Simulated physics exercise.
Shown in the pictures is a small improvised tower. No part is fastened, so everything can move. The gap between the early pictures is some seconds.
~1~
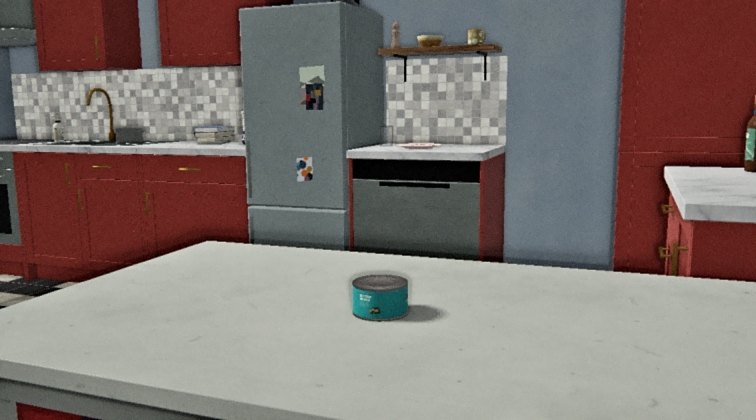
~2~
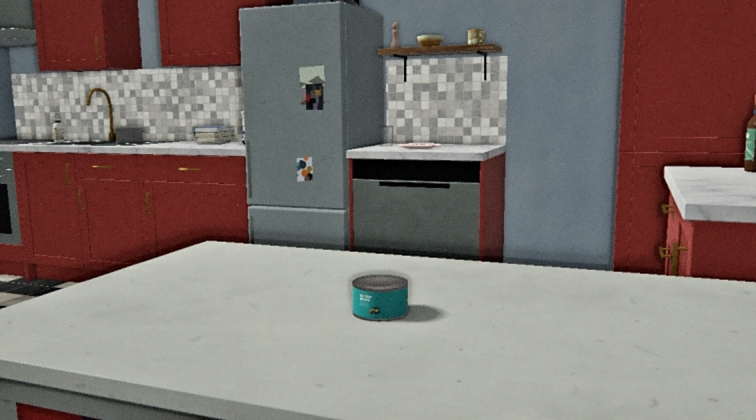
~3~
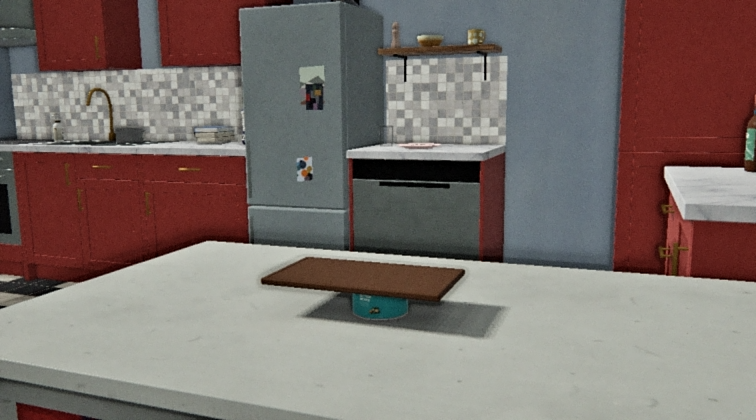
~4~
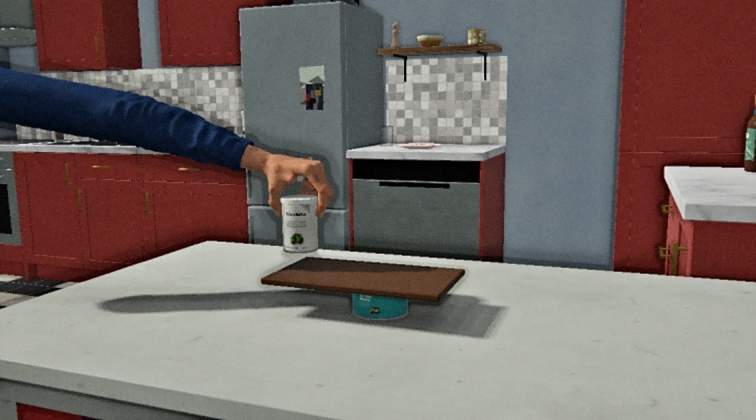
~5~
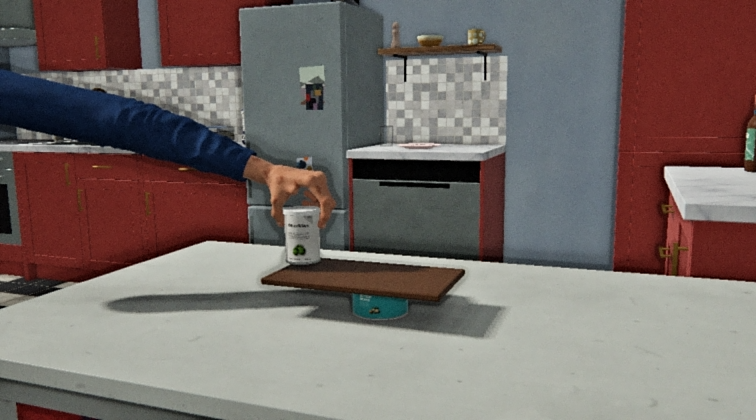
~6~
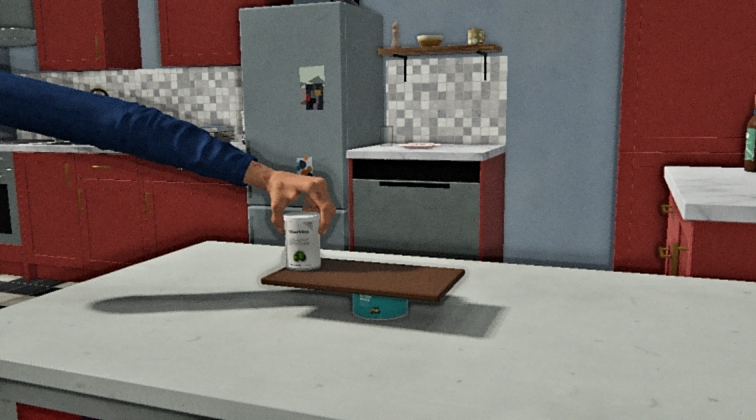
In a kitchen with red cabinets, a brown board appeared on top of a small teal tin on the counter, then a hand reached in from the left and lowered a white tin onto its left side.
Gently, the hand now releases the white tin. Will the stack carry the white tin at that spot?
Falls down.
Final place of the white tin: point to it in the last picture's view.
At about (256, 281).
Then, 0.40 s after the last picture, white tin now fallen; brown lid tipped 23° from how it was.
Then, 0.60 s after the last picture, brown lid tipped 17° from how it was.
At rest, fallen, white tin; the other 2 in place. Seen from the same camera at the end, white tin near (256, 281). The stack loses its balance.
